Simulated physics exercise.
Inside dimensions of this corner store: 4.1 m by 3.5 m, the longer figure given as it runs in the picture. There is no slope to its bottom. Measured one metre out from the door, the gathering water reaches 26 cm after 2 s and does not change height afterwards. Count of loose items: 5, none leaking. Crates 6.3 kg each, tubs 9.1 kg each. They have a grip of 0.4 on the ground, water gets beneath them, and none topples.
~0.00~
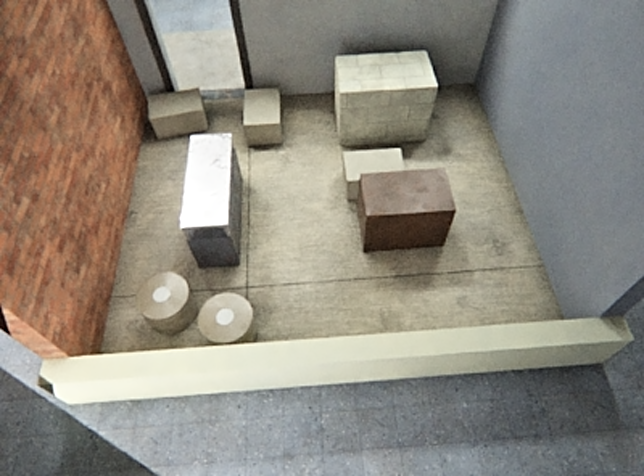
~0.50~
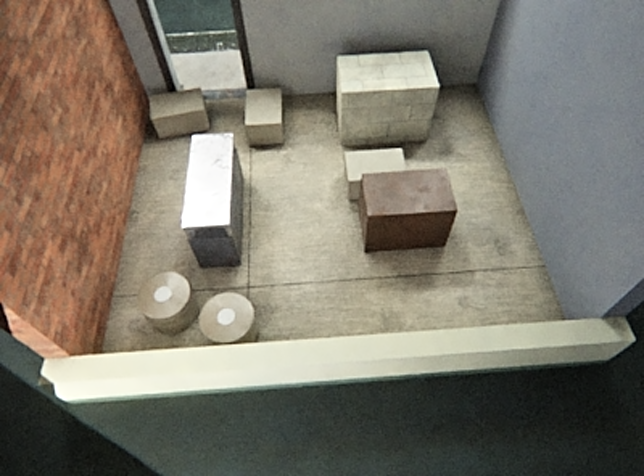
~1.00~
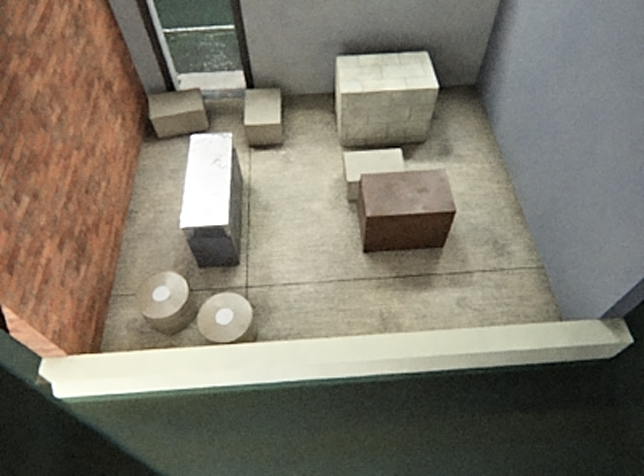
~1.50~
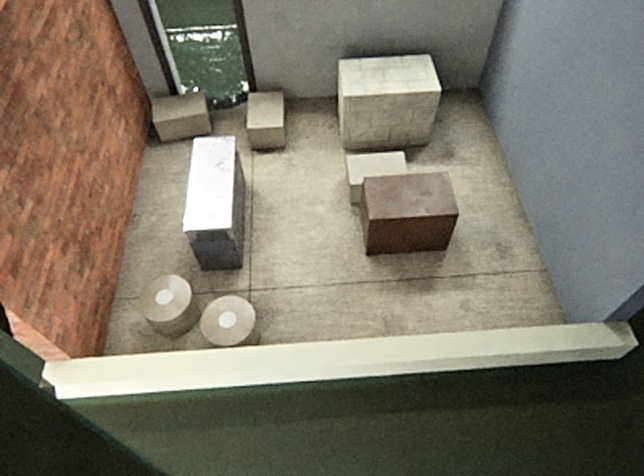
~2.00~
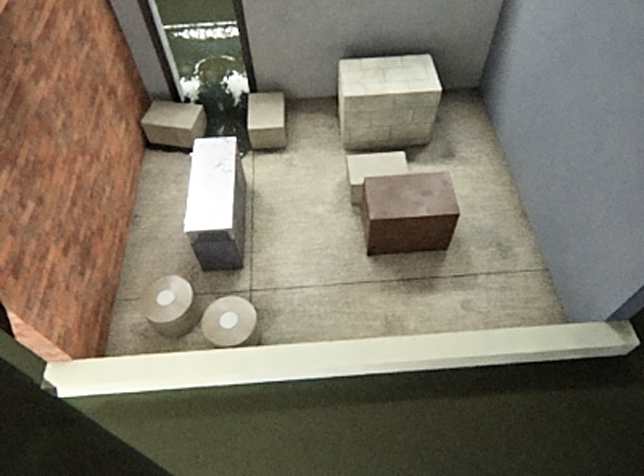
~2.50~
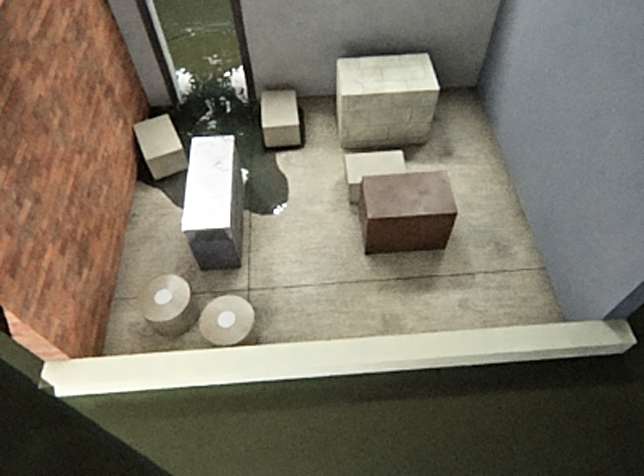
In a small room with a brick wall on the left, water came through the doorway at the back and spread across the floor, nudging apart the two small boxes beside the opening.
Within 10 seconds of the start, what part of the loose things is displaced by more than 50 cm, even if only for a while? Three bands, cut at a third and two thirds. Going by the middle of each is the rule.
The bulk move that far, two thirds or more.
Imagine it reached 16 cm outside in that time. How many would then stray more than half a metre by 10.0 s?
4.
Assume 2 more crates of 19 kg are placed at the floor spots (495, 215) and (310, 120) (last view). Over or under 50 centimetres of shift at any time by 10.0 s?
Above the limit, then inside the limit.
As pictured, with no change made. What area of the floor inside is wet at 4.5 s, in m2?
Near 9.0 m2 in all.
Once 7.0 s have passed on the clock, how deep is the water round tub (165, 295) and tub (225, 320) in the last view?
I'd put it at 9 cm and 4 cm respectively.
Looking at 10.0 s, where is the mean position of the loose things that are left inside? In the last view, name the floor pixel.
Roughly at (401, 173).
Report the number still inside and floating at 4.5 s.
Total: 2.
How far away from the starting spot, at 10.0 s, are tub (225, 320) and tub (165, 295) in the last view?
The first is 300 cm from its start, the second 150 cm.
After 3.5 s 2 of 5 are over 50 cm from their spots; 1 afloat.
After 4.5 s 2 of 5 are over 50 cm from their spots; 2 afloat.
After 7.0 s 5 of 5 are over 50 cm from their spots; 2 afloat.
After 10.0 s 5 of 5 are over 50 cm from their spots, and 5 have been at some point; 5 afloat.
